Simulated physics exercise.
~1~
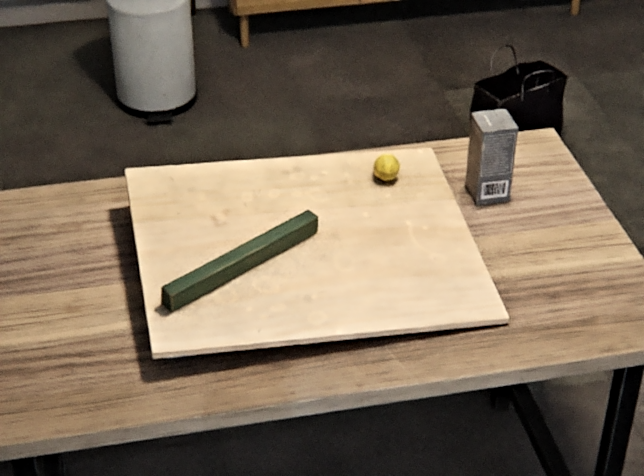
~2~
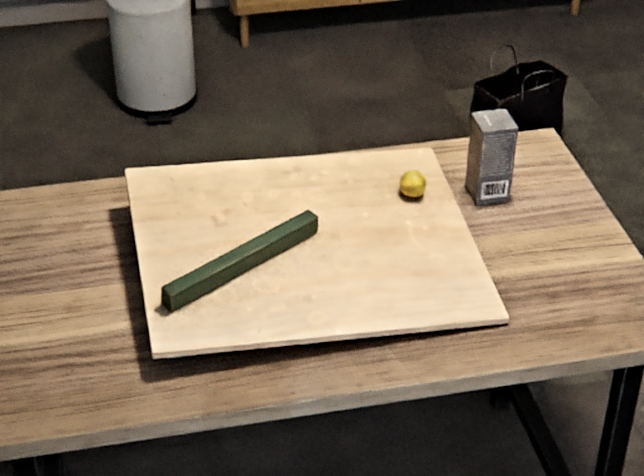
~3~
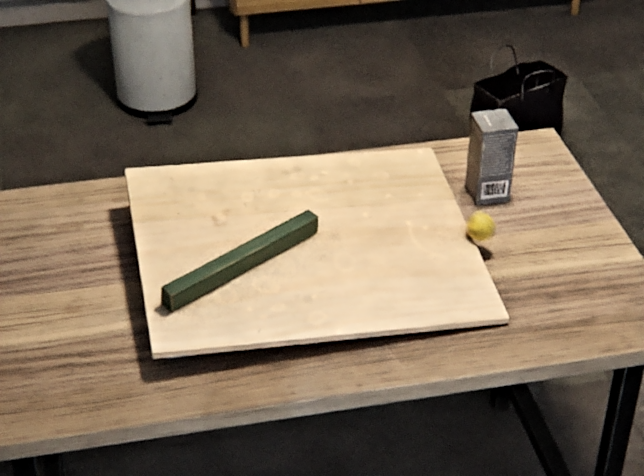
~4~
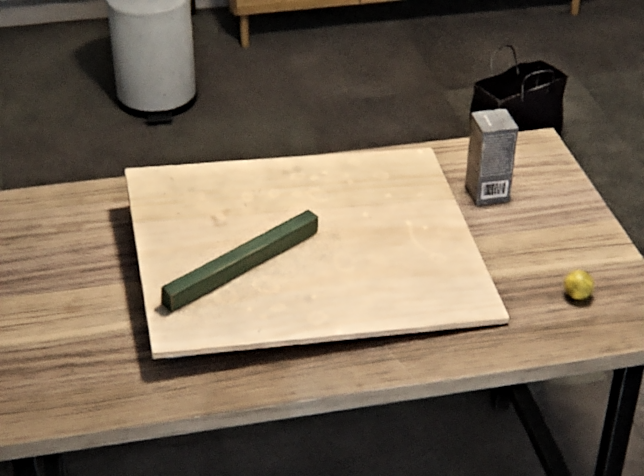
Yellow ball rolling right and toward the viewer across a pale board, dropping off its right edge onto the wooden table.
